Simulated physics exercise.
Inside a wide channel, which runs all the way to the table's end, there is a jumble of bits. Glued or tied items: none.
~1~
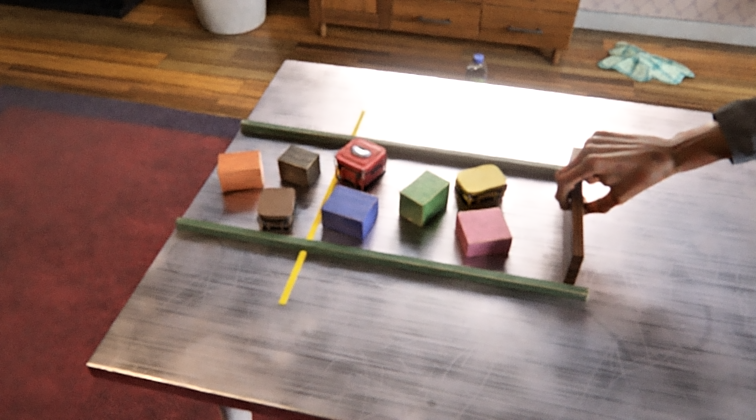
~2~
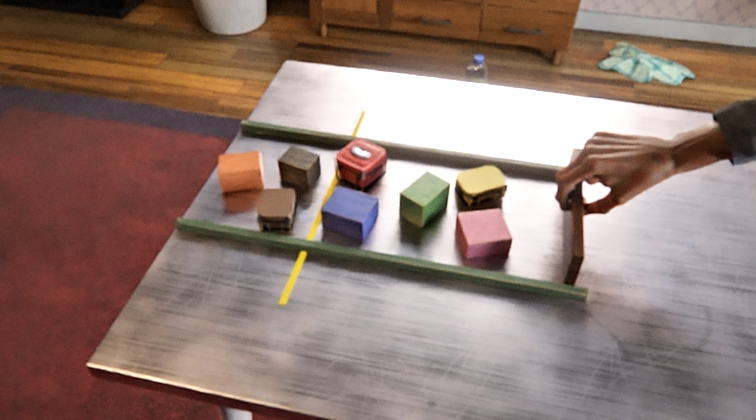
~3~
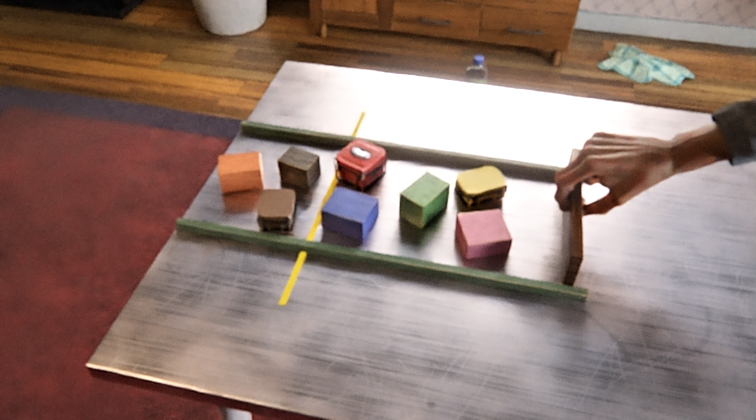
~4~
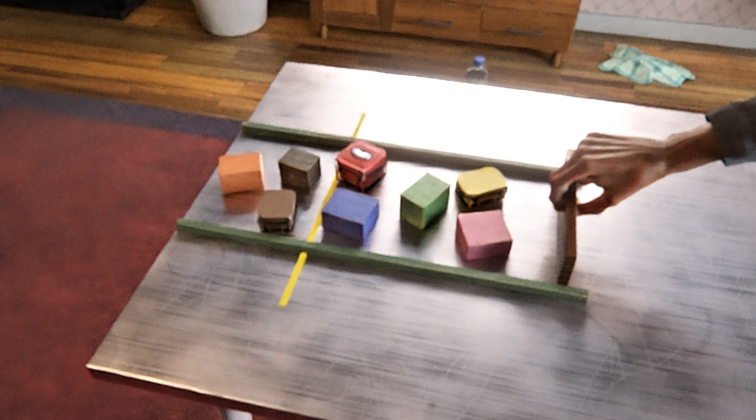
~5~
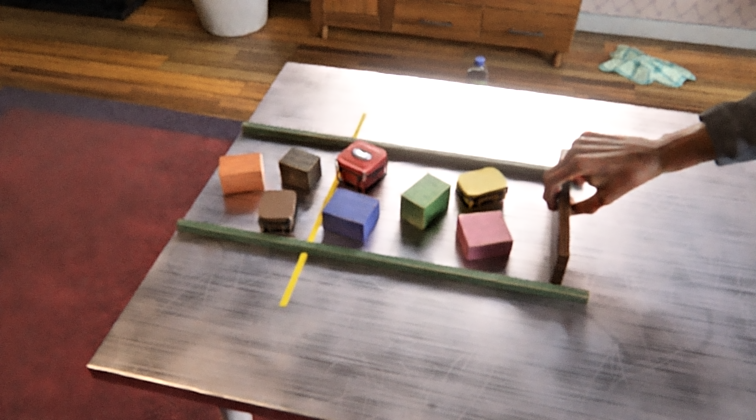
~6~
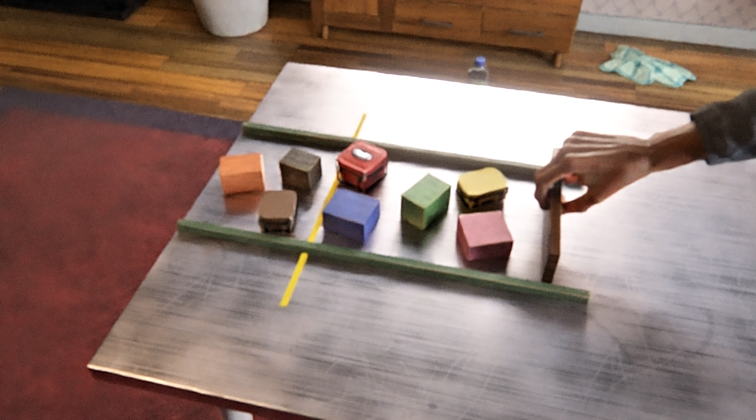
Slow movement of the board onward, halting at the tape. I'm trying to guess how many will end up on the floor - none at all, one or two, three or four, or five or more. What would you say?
I expect no drop over the end.
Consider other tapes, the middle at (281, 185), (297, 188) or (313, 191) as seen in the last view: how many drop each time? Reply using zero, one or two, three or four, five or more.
3 or 4; one or two; no fall at all.
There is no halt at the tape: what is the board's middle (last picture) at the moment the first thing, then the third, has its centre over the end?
The middle sits near (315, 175) at the first moment and near (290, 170) at the second.
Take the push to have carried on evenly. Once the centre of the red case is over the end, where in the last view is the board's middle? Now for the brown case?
Middle: Roughly (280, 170); roughly (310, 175).
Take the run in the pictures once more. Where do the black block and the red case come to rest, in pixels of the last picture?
Roughly (258, 162) for the first and roughly (279, 143) for the second.
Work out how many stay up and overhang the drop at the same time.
As for overhanging, the count is 1.
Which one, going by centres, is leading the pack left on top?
The one is the orange block.
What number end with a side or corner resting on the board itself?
2 end up touching it.
Early on, none off yet; orange block at rest near (243, 173); brown case at rest near (279, 212); black block at rest near (301, 169).
A while later, none off yet; orange block at rest near (243, 173); brown case at rest near (276, 211); black block at rest near (298, 170).
Finally, the number that fall off is zero.
